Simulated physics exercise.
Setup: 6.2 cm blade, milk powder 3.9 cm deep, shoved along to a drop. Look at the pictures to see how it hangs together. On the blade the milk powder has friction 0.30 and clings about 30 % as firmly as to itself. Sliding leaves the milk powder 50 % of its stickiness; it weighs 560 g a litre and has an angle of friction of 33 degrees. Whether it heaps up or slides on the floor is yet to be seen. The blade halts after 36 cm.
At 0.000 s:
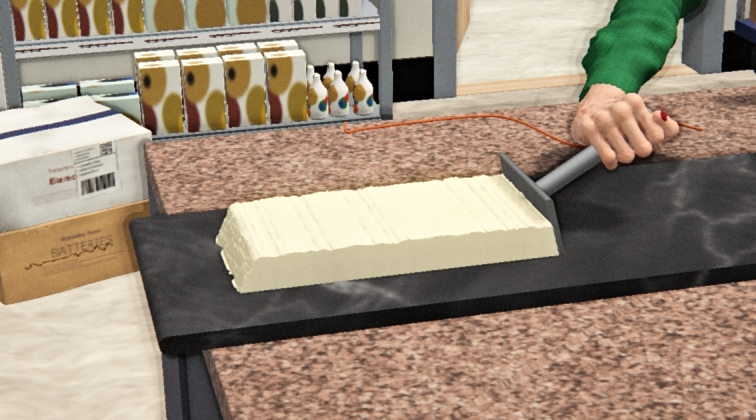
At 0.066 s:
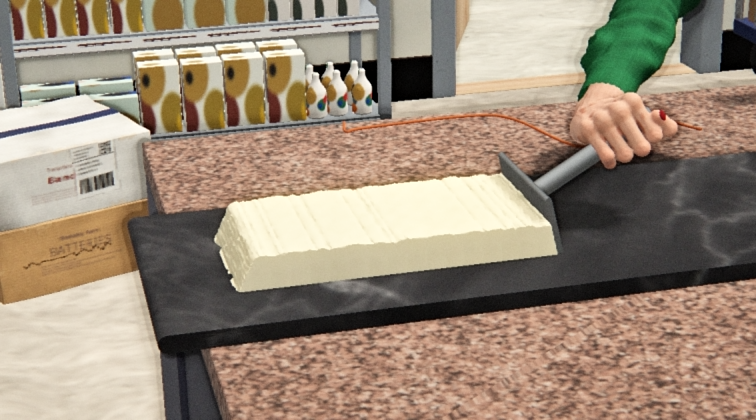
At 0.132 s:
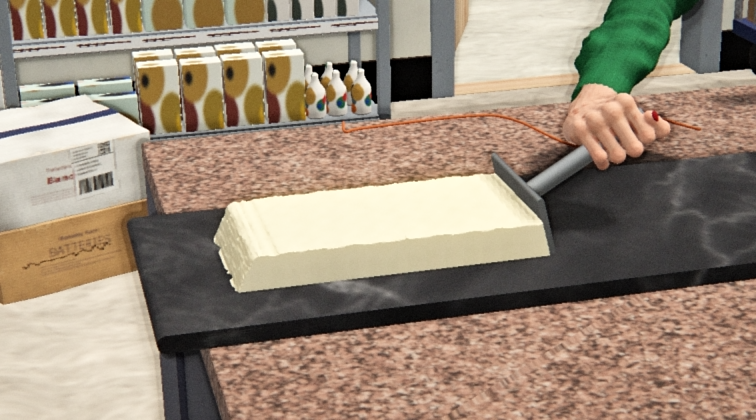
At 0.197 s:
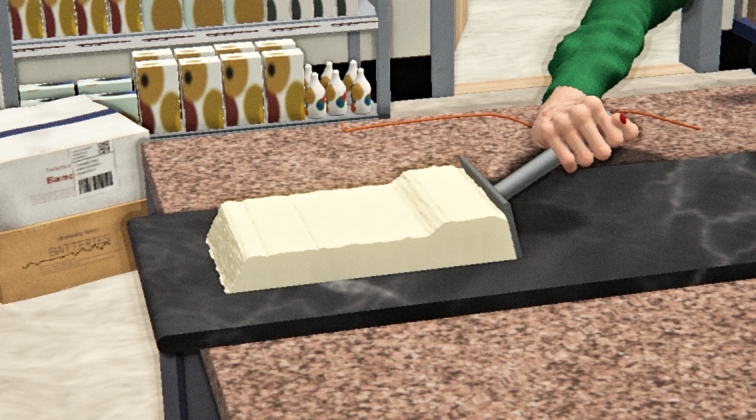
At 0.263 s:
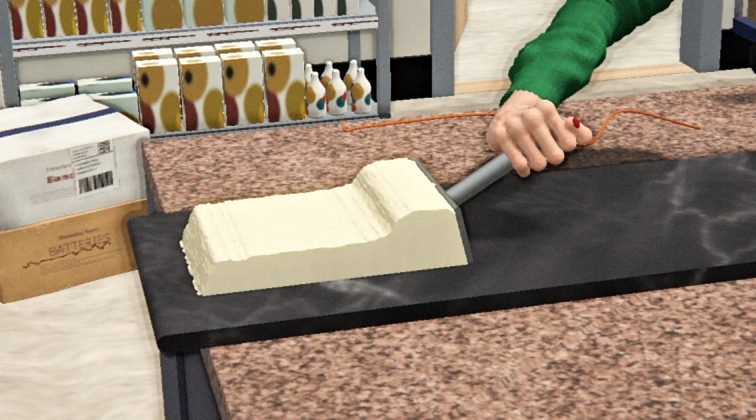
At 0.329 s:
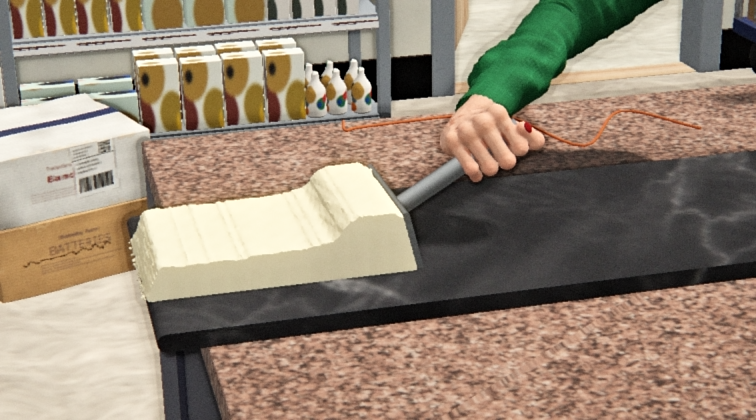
A hand in a green sleeve pushes a pale powder block left with a blade, heaping it.
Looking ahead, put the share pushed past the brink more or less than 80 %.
The share pushed past the brink is more than 80 %.
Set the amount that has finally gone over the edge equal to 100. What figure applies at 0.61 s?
It is about 40 %.
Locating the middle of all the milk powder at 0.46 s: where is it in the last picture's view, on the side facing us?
Near (193, 279).
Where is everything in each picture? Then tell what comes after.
In the first frame, foot of the blade at (559, 255), not yet moved; foremost bit of the milk powder at (242, 288), piled 3.8 cm high.
In the second frame, foot of the blade at (558, 254), not yet moved; foremost bit of the milk powder at (241, 287), piled 3.8 cm high.
In the third frame, foot of the blade at (550, 255), moved 8 mm; foremost bit of the milk powder at (240, 287), piled 4.0 cm high.
In the fourth frame, foot of the blade at (517, 259), moved 4.6 cm; foremost bit of the milk powder at (232, 288), piled 5.4 cm high.
In the fifth frame, foot of the blade at (468, 264), moved 10 cm; foremost bit of the milk powder at (203, 291), piled 6.8 cm high.
In the sixth frame, foot of the blade at (418, 270), moved 16 cm; foremost bit of the milk powder at (147, 297), piled 6.9 cm high.
After 0.46 s, 0 % has gone over the edge.
After 0.61 s, 37 % has gone over the edge.
After 0.76 s, 73 % has gone over the edge.
After 0.91 s, 86 % has gone over the edge.
After 1.32 s, 88 % has gone over the edge.
